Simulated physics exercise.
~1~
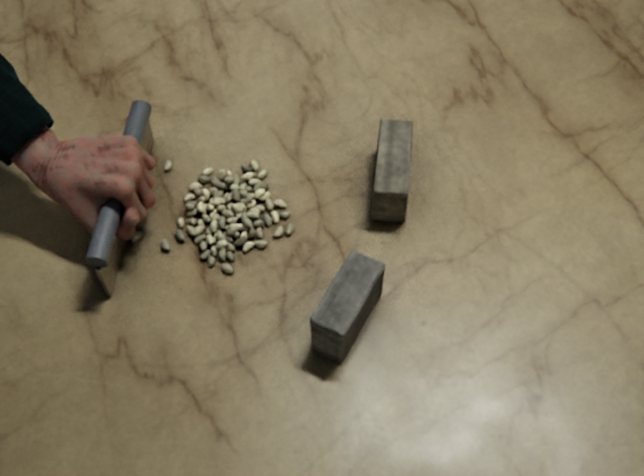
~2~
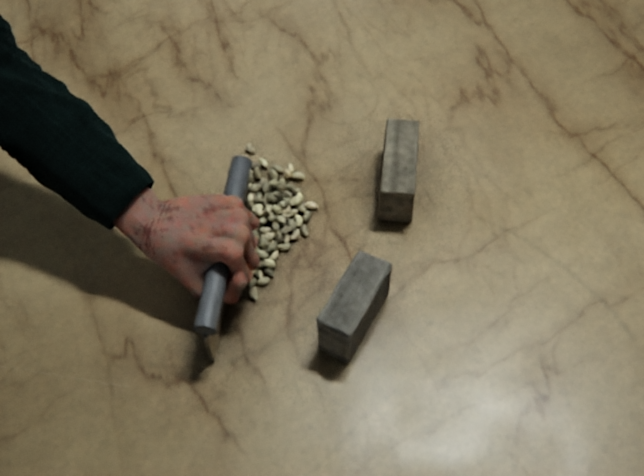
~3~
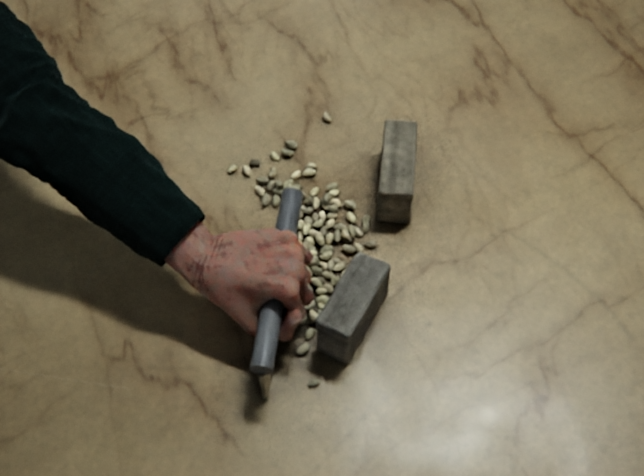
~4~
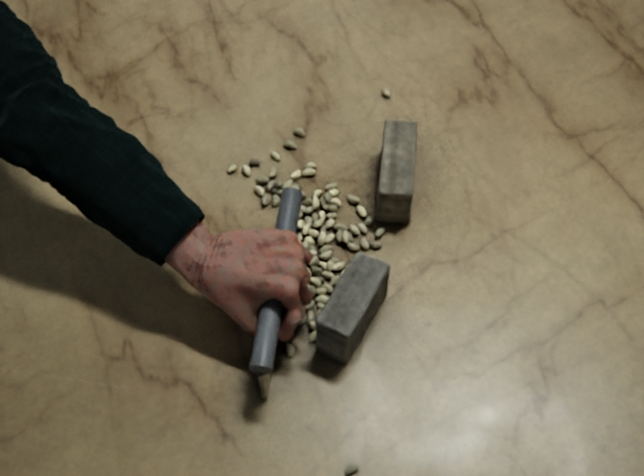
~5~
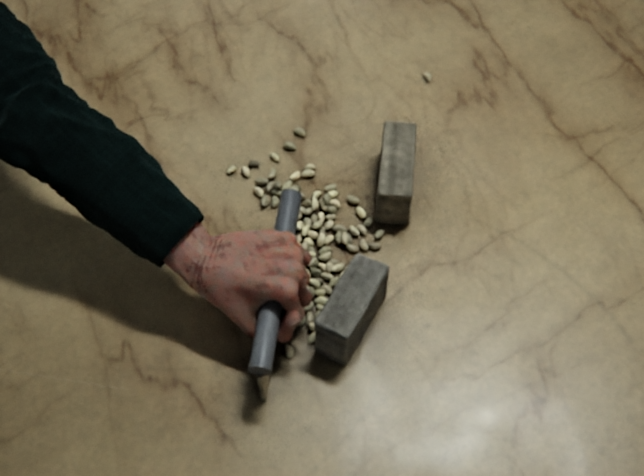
A hand in a dark green sleeve grips a grey, rod-topped scraper at the left of a beige, brown-veined marble surface, seen from above. Just right of it lies a heap of pale, bean-like pieces, with two grey blocks standing further right, one above the other with a gap between. The hand drives the scraper right and downward, squeezing the heap together and pushing it toward the blocks. It stops near the lower block, and a stray piece slides away past the upper one. Nearly all the pieces end up crowded before the blocks, a few scattered above the scraper.
